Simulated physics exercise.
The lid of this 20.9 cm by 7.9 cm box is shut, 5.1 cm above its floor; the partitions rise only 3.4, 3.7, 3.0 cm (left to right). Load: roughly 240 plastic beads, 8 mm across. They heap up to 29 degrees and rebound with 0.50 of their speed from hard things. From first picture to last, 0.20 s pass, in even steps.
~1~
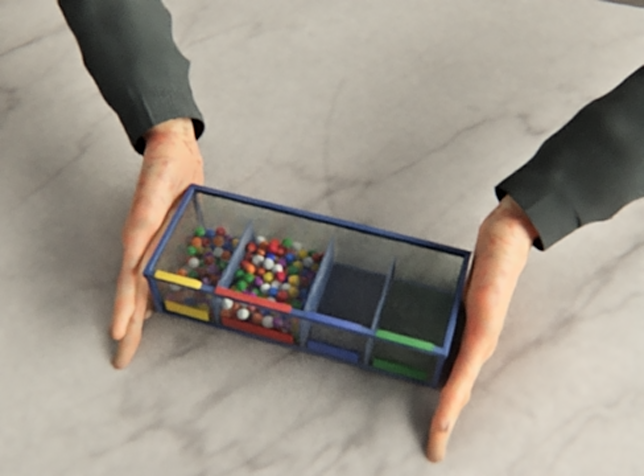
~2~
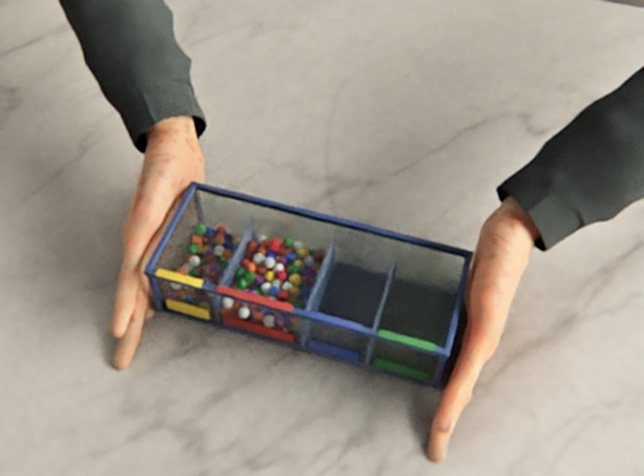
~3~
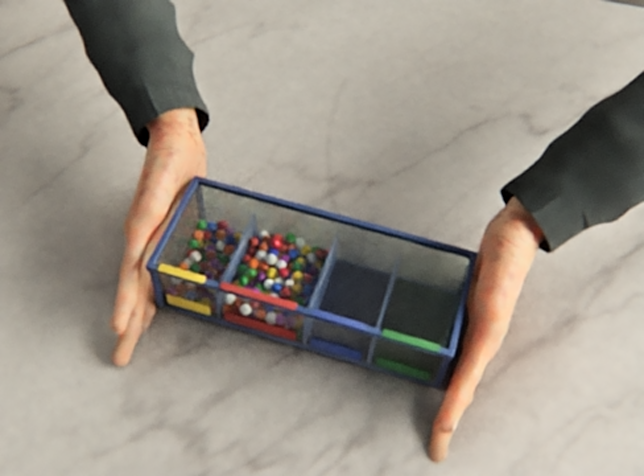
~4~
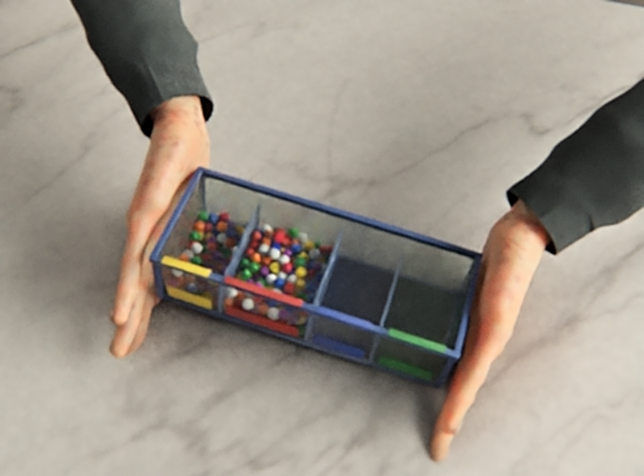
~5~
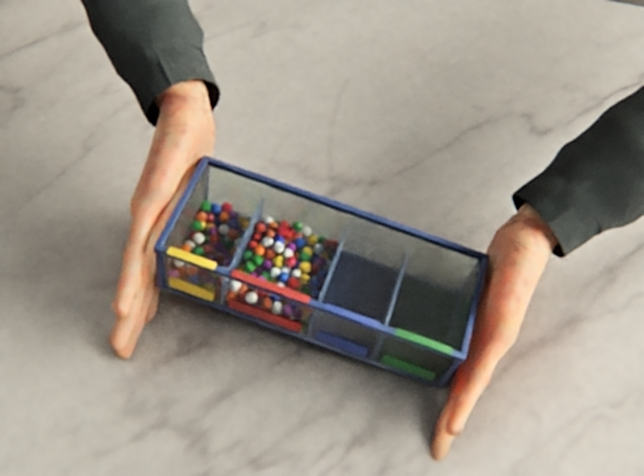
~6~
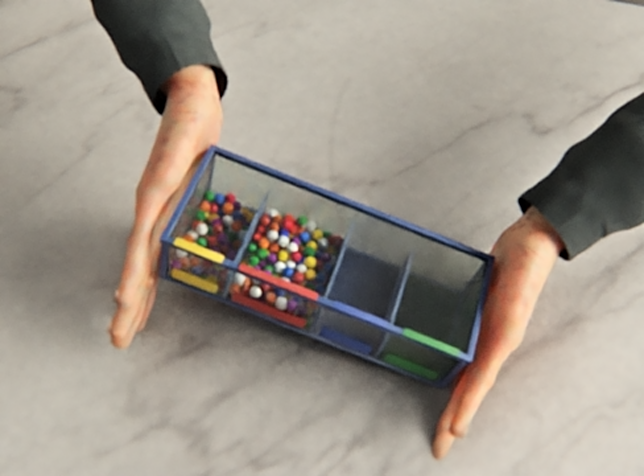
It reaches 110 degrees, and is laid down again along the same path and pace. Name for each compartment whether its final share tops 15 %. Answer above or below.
Red above, blue below, green above, yellow below.
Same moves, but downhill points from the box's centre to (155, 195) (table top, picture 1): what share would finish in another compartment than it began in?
Some 30 per cent.
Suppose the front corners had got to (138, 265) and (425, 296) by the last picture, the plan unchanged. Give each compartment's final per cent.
Red 40, blue 0, green 0, yellow 60.
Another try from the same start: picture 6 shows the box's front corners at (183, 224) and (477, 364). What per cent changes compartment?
In that case some 30 per cent.
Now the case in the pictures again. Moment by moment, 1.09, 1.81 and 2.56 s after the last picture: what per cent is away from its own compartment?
In turn: 25, 45, 50.
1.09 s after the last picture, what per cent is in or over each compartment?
Red 60; blue 0; green 15; yellow 20.
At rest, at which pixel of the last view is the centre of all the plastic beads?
Near (301, 297).
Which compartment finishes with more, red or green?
It is the red one.
Then, 1.09 s after the last picture, tilt 110 degrees; red 60 %, green 15 %, yellow 20 %.
Then, 1.81 s after the last picture, tilt 50 degrees; red 70 %, green 25 %, yellow 5 %.
Then, 2.56 s after the last picture, tilt 0 degrees; red 70 %, blue 5 %, green 25 %, yellow 5 %.
In the end, red 70 %, blue 5 %, green 25 %, yellow 5 %.
